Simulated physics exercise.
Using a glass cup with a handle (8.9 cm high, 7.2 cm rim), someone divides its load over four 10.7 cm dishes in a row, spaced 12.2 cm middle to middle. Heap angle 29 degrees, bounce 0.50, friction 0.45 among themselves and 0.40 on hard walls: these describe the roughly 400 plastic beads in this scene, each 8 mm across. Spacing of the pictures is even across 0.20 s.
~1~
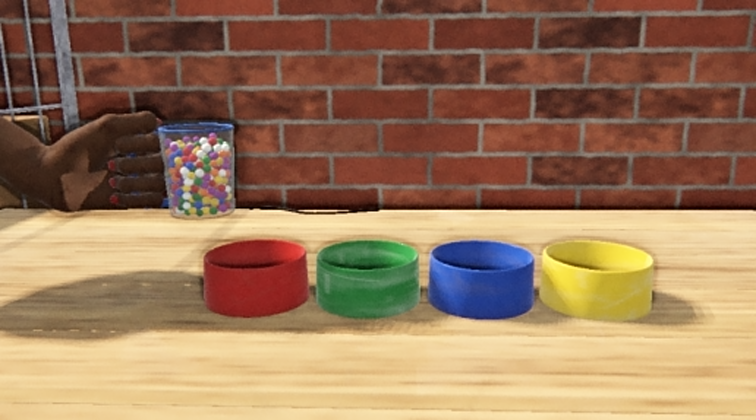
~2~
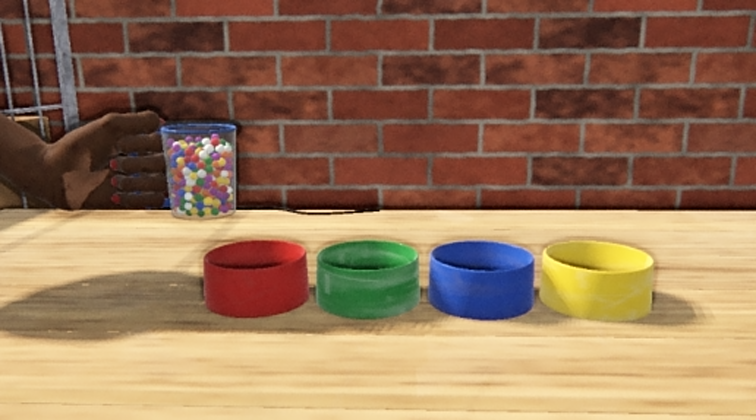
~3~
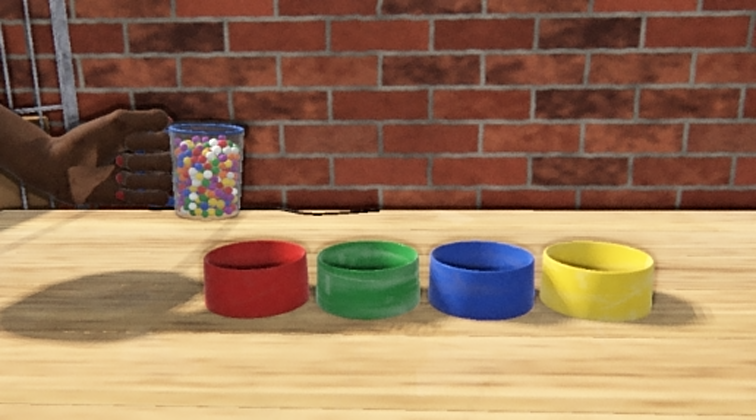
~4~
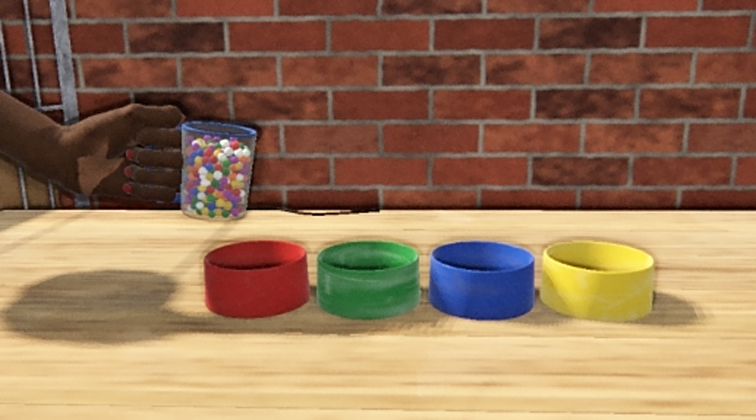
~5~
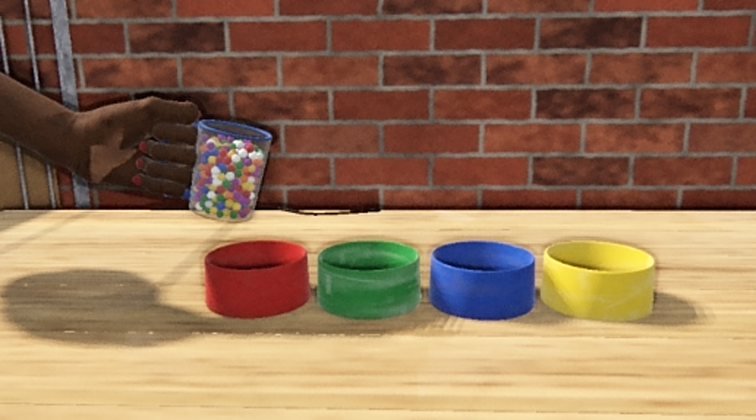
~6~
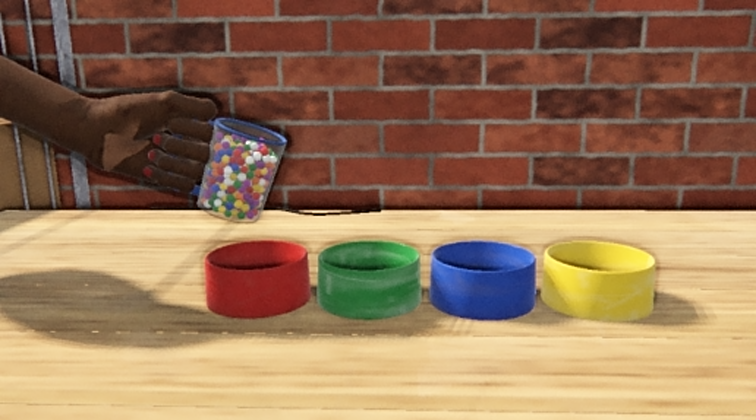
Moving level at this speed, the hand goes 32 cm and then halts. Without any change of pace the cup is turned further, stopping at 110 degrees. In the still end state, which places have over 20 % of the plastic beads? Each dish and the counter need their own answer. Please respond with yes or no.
Red dish no, blue dish yes, green dish no, yellow dish yes, counter no.
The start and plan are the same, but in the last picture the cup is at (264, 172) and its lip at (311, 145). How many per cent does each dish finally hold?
Red 0, blue 0, green 0, yellow 100.
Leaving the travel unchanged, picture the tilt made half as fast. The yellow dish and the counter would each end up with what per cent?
Yellow 90; counter 10.
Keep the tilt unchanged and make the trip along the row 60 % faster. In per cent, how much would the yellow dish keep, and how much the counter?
The shares would then be yellow 100 and counter 0.
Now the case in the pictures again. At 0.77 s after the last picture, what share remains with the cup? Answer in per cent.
Close to 65 % of the load.
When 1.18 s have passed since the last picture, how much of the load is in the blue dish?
About 35 per cent by then.
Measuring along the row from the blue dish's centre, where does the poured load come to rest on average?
It ends up close to 7 cm toward the picture's right edge.
Then, 0.46 s after the last picture, tilt 80 degrees; cup holds 100 %.
Then, 0.77 s after the last picture, tilt 110 degrees; cup holds 65 %, blue 30 %.
Then, 1.18 s after the last picture, tilt 110 degrees; cup holds 0 %, blue 35 %, yellow 50 %.
In the end, red 0 %, blue 35 %, green 0 %, yellow 55 %, counter 10 %.
